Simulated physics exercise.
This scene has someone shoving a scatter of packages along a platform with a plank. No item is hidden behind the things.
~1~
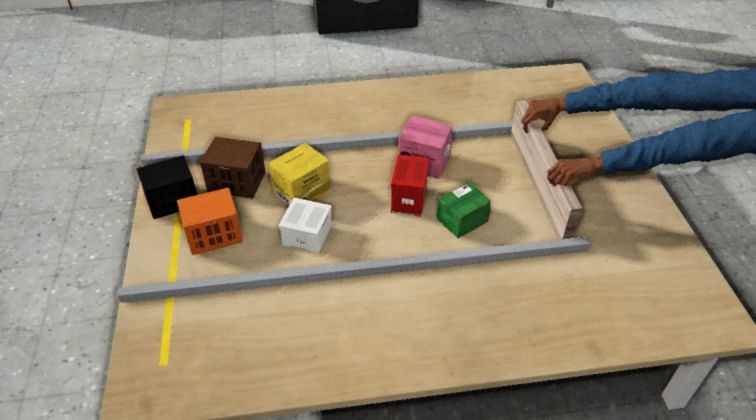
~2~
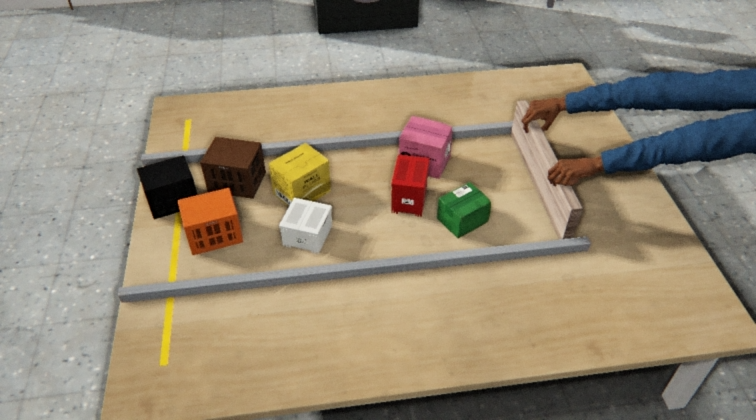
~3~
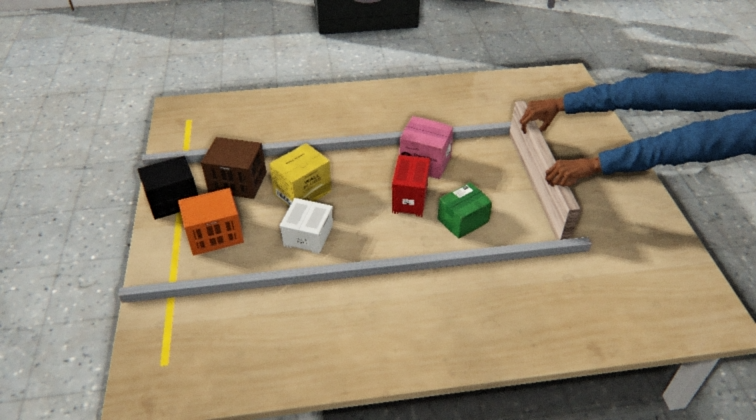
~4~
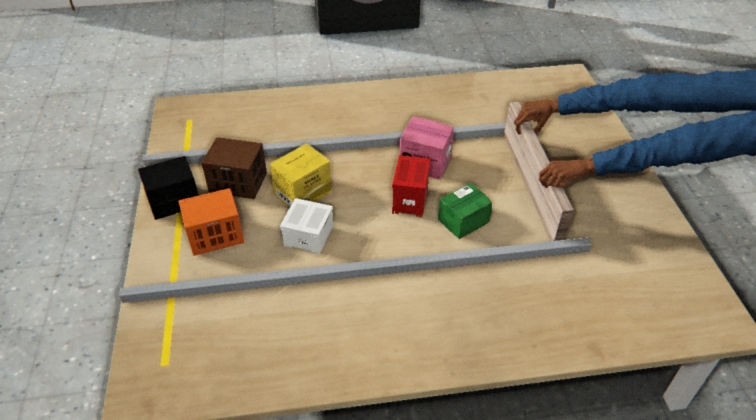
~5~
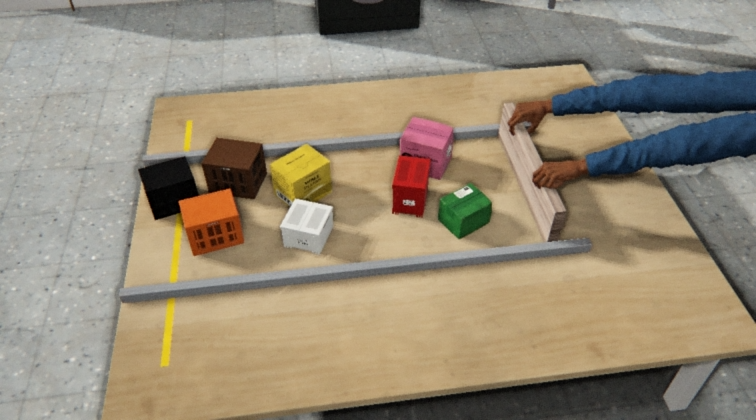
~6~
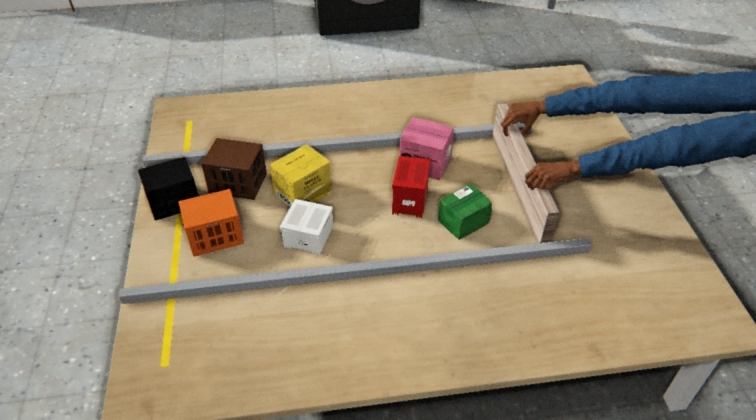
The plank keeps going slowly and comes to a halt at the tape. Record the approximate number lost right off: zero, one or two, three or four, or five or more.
I expect at least five to drop off the edge.
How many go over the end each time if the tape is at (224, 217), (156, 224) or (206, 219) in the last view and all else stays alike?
Try by try, 2, 6 and 3.
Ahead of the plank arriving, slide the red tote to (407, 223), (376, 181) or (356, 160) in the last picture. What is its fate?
Taking the places in order, it keeps its place, then keeps its place, then falls away.
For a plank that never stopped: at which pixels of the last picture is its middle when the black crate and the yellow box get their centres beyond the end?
The middle is at (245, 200) when it's the black crate, and at (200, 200) when it's the yellow box.
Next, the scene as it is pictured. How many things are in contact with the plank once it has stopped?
3 are in contact with it.
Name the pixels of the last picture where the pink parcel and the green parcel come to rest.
Final positions - pink parcel around (155, 180), green parcel around (151, 250).
Soon after, none off yet; black crate at rest near (170, 188); orange crate at rest near (212, 223); brown crate at rest near (235, 169).
After that, none off yet; black crate at rest near (170, 188); orange crate at rest near (212, 223); brown crate displaced a little near (228, 169).
And then, none off yet; black crate displaced about its own width near (136, 199); orange crate displaced about its own width near (133, 237); brown crate displaced about its own width near (166, 172).
In the end, the number that fall off is five or more; gone, white tote, yellow box, brown crate, orange crate and black crate.
